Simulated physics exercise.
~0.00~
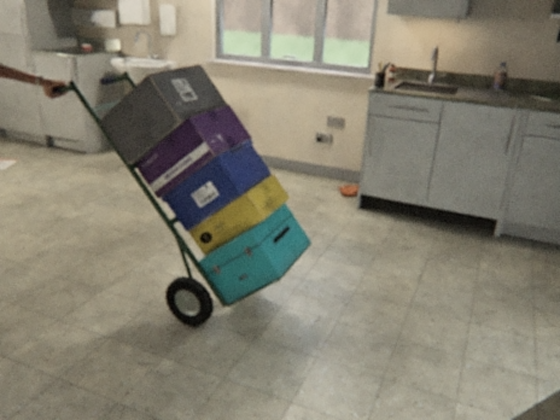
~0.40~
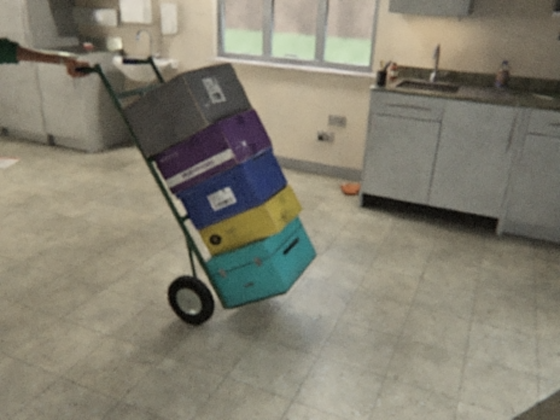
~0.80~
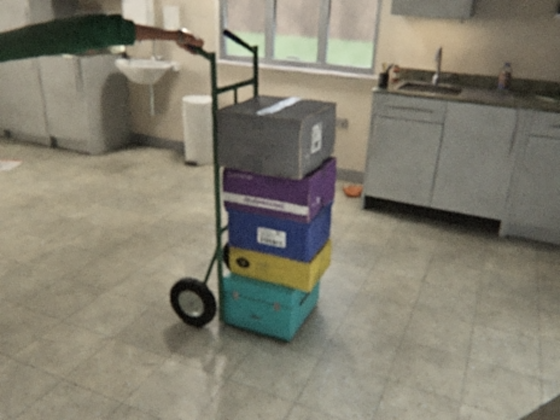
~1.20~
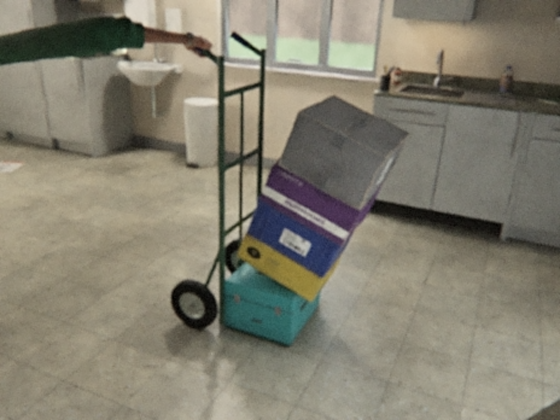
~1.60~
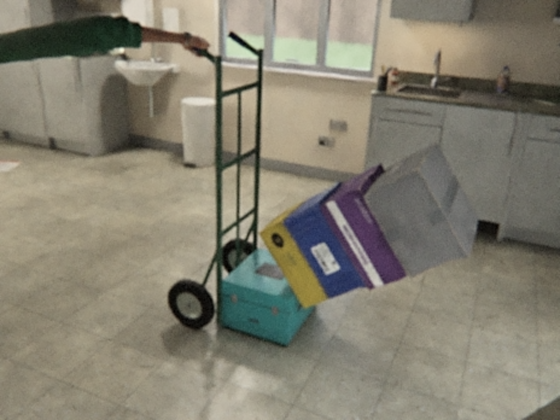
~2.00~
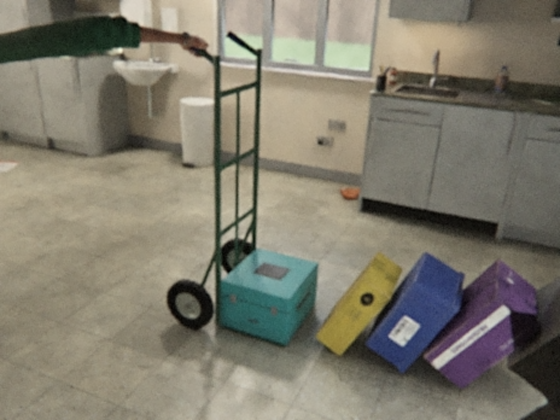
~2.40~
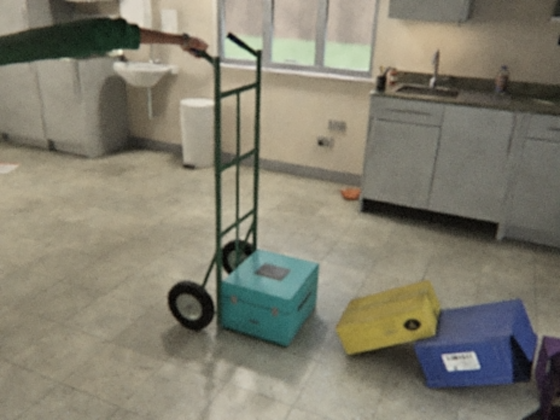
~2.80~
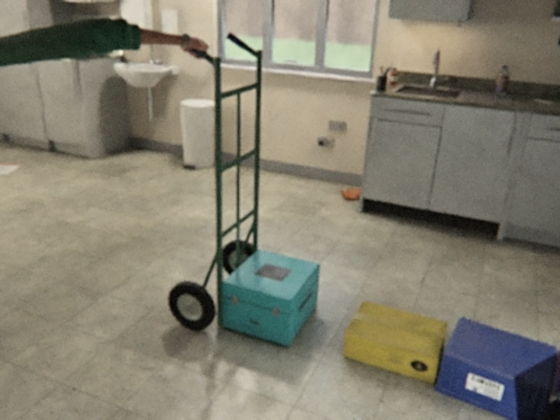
A loaded sack truck swings upright and its top four boxes topple right, leaving the turquoise one.
